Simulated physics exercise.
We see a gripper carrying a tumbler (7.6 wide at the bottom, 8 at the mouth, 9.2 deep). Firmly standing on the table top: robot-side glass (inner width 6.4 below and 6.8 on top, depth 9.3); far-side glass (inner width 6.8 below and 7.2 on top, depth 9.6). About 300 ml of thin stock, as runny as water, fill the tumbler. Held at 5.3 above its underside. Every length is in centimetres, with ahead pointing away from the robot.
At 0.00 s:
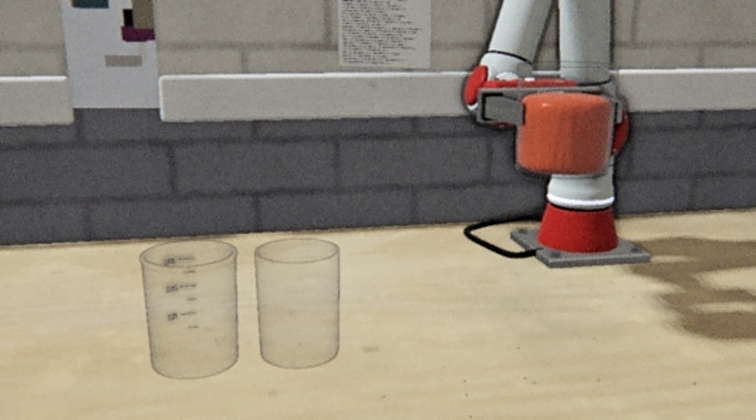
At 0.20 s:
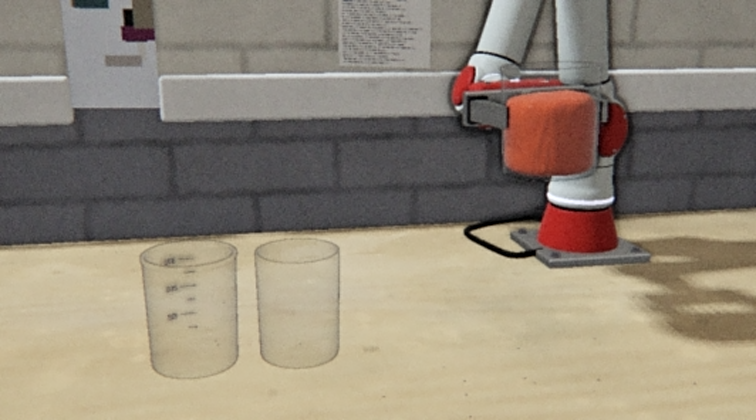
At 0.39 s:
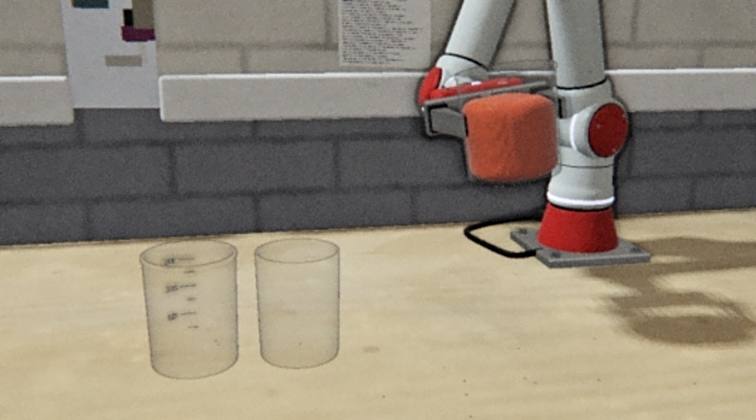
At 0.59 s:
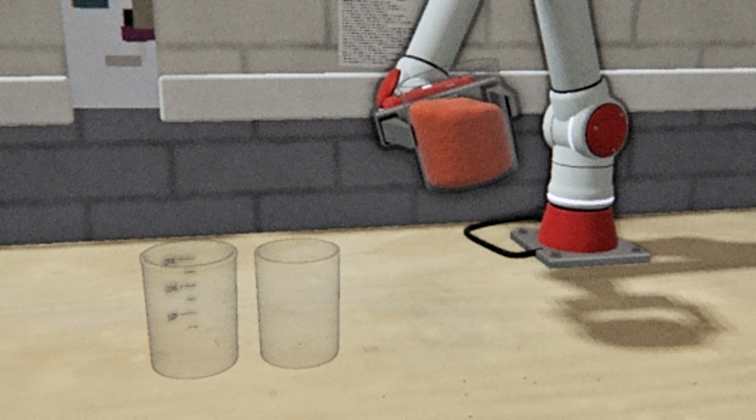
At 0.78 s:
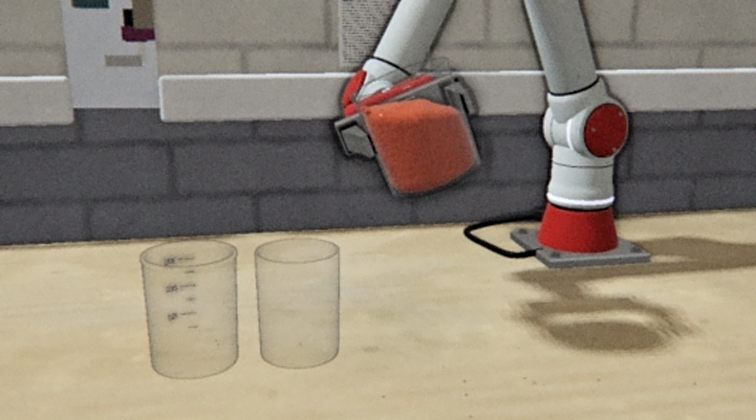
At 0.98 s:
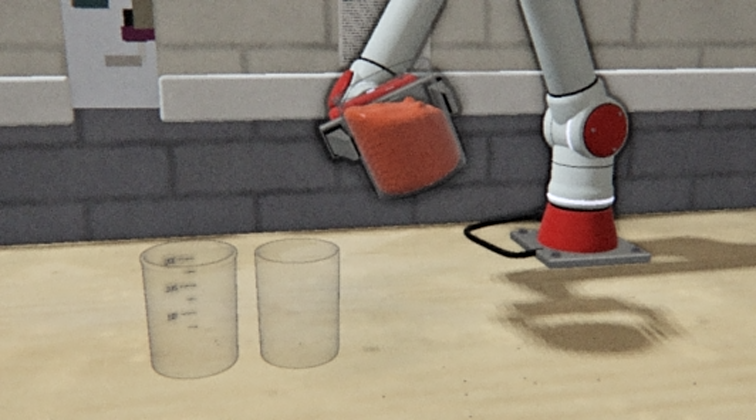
The footage shows a robot arm gripping a clear tumbler of orange-red contents, carrying it leftward above a table toward two empty transparent glasses while gradually tilting it to the left, as the glasses remain still.
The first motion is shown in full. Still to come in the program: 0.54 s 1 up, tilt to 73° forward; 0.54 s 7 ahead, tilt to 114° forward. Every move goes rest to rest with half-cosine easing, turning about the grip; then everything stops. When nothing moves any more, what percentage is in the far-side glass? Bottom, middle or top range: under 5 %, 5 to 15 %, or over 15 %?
Range: Top.
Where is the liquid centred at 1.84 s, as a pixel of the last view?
In the last picture, close to (312, 219).
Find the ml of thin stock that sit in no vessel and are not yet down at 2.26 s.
Some 10 ml at that time.
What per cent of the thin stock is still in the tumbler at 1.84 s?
I'd put it at around 45 %.
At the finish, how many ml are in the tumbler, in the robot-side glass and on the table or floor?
Approx. 0 / 90 / 90 ml, in that order.
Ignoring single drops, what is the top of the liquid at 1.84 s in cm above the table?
About 21 cm.
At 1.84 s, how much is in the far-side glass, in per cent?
0 per cent.
After 1.41 s, tilted 68° forward, liquid up to 23 above the table; 275 ml in the tumbler, 5 ml in the robot-side glass, 15 ml in the air or running down outside.
After 1.84 s, tilted 100° forward, liquid up to 80 above the table; 135 ml in the tumbler, 95 ml in the robot-side glass, 10 ml on the table or floor, 55 ml in the air or running down outside.
After 2.26 s, tilted 114° forward, liquid up to 26 above the table; 120 ml in the far-side glass, 90 ml in the robot-side glass, 80 ml on the table or floor, 10 ml in the air or running down outside.
After 3.06 s, tilted 114° forward, liquid up to 4 above the table; 115 ml in the far-side glass, 95 ml on the table or floor, 90 ml in the robot-side glass.
In the end, 115 ml in the far-side glass, 95 ml on the table or floor, 90 ml in the robot-side glass. That is 39 % in the far-side glass.
